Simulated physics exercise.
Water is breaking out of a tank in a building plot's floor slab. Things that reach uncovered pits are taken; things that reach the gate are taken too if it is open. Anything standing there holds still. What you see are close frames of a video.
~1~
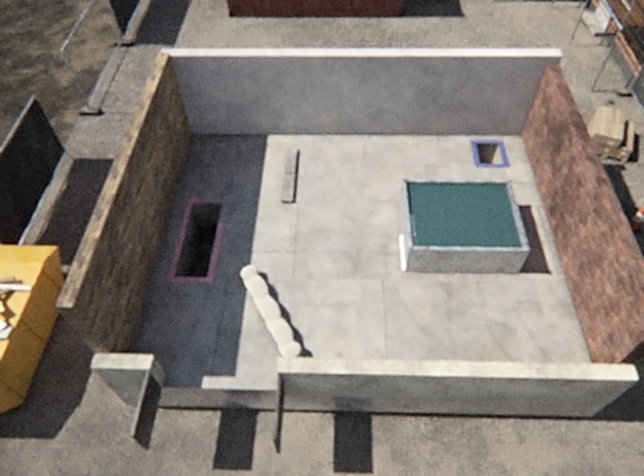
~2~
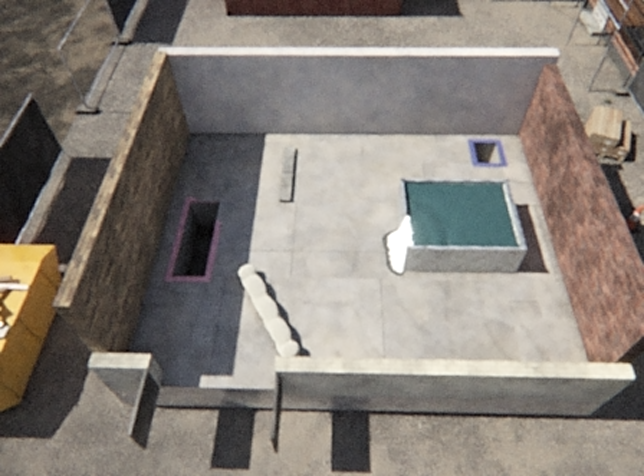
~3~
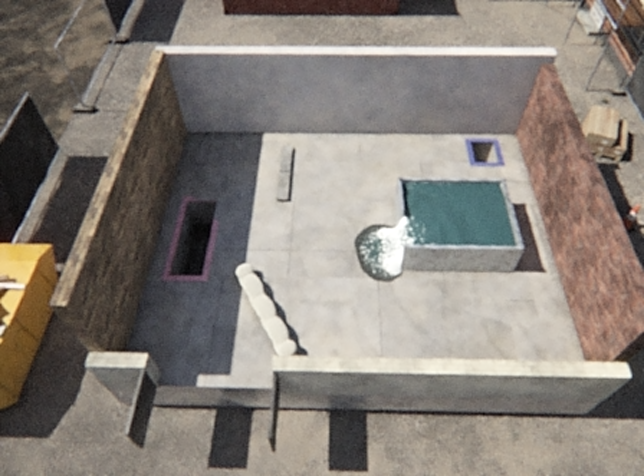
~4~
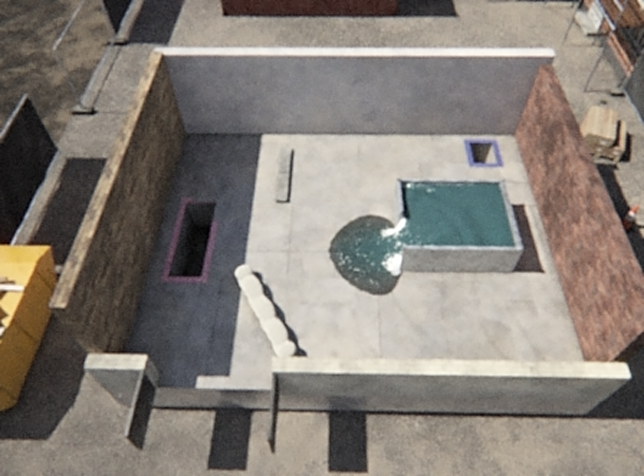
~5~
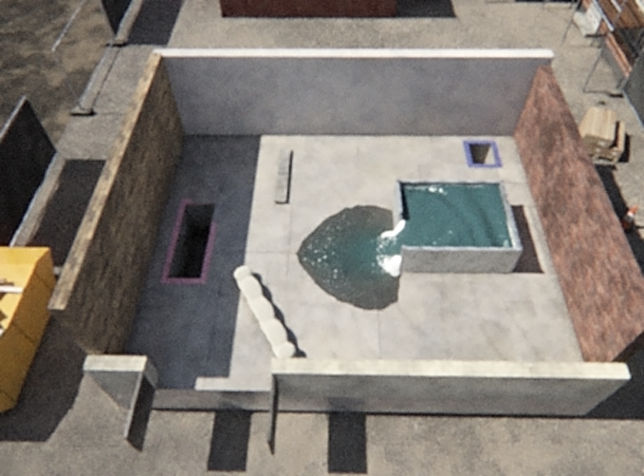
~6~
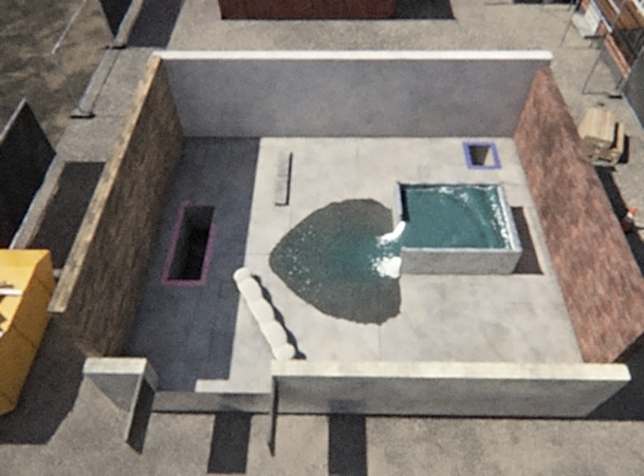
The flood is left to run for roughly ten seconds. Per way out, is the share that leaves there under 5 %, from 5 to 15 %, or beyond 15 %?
In the end: The gate sees under 5 % leave; the pink pit sees beyond 15 % leave; the blue pit sees under 5 % leave.
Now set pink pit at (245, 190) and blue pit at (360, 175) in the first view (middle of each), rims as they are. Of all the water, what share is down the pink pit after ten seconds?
Roughly 30 per cent ends up in the pink pit.
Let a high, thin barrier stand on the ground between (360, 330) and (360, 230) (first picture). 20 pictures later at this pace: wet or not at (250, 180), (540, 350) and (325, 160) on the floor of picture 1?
Taken in turn, the three points are unsoaked, soaked and soaked.
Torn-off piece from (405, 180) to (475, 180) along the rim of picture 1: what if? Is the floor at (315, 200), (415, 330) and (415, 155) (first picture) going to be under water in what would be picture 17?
Taking them in order, I'd say not reached, not reached and swamped.
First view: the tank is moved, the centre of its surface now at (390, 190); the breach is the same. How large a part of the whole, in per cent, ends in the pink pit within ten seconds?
Pink: 55 %.
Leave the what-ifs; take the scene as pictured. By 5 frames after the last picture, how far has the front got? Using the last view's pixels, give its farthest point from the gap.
At about (213, 223).
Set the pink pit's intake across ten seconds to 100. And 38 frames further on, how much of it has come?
It should be near 75 percent of the ten-second total.
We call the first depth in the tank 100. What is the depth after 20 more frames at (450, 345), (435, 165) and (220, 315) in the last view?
Going in order, that's 2, 0 and 0 %.
A moment on, water covers 25 % of the floor; the gate 0 %, the pink pit 1 %, the blue pit 0 %.
Next, water covers 30 % of the floor; the gate 0 %, the pink pit 6 %, the blue pit 0 %.
Then, water covers 40 % of the floor; the gate 0 %, the pink pit 16 %, the blue pit 0 %.
Later, water covers 55 % of the floor; the gate 1 %, the pink pit 28 %, the blue pit 0 %.
In the end, water covers 70 % of the floor; the gate 2 %, the pink pit 38 %, the blue pit 0 %.
